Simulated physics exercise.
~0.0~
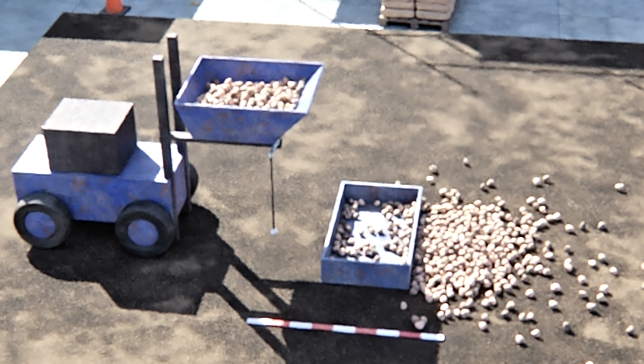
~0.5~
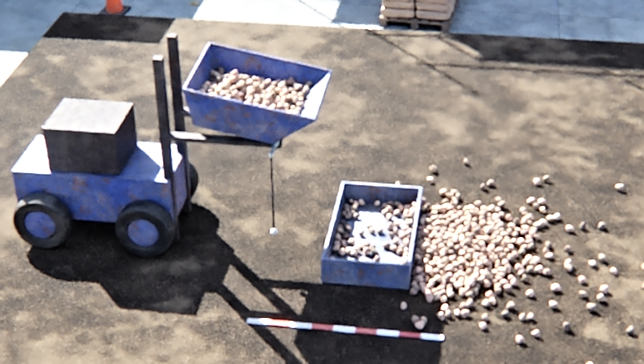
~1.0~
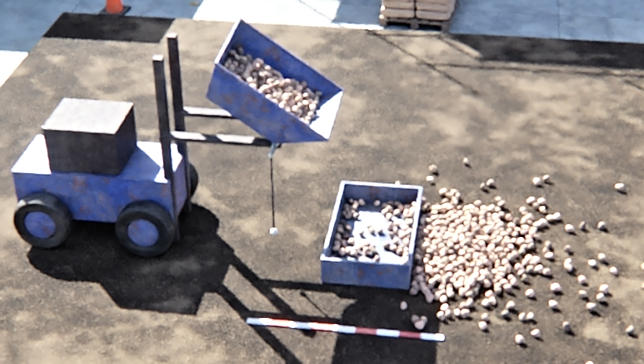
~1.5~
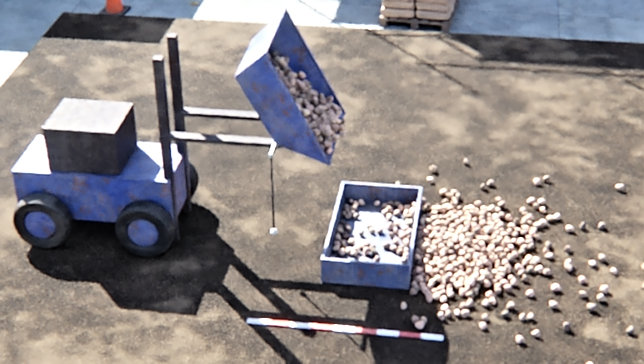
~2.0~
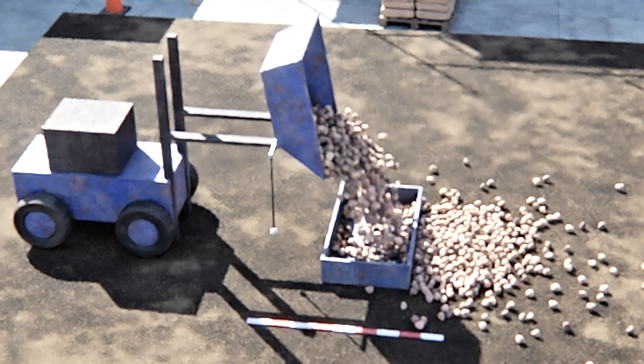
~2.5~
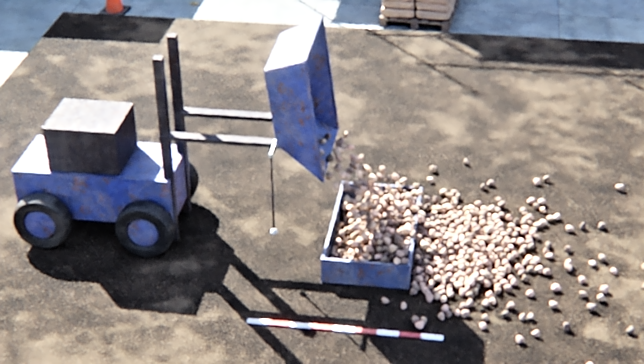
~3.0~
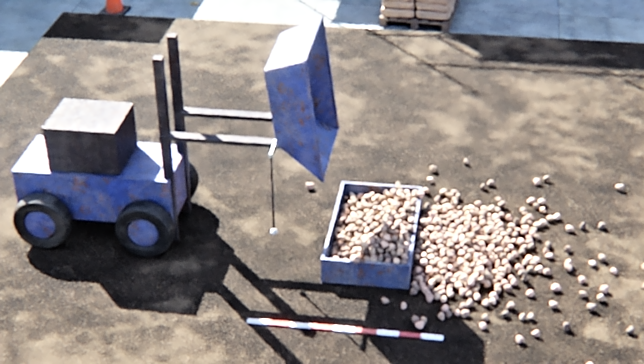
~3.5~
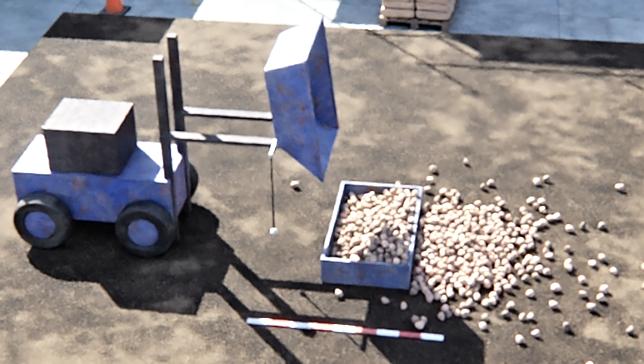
A blue fork truck with black wheels stands at the left of a sunlit paved yard, seen from above and to the side, holding up a blue skip of pale round stones. Right of it, a partly filled blue bin sits against a spread heap of similar stones, with a red and white striped bar in front. The skip tips to the right, gently and then steeply, until its stones pour into the bin. The stream thins and stops, and a few strays land on the ground. Finally the emptied skip hangs steeply tilted above the well-filled bin.
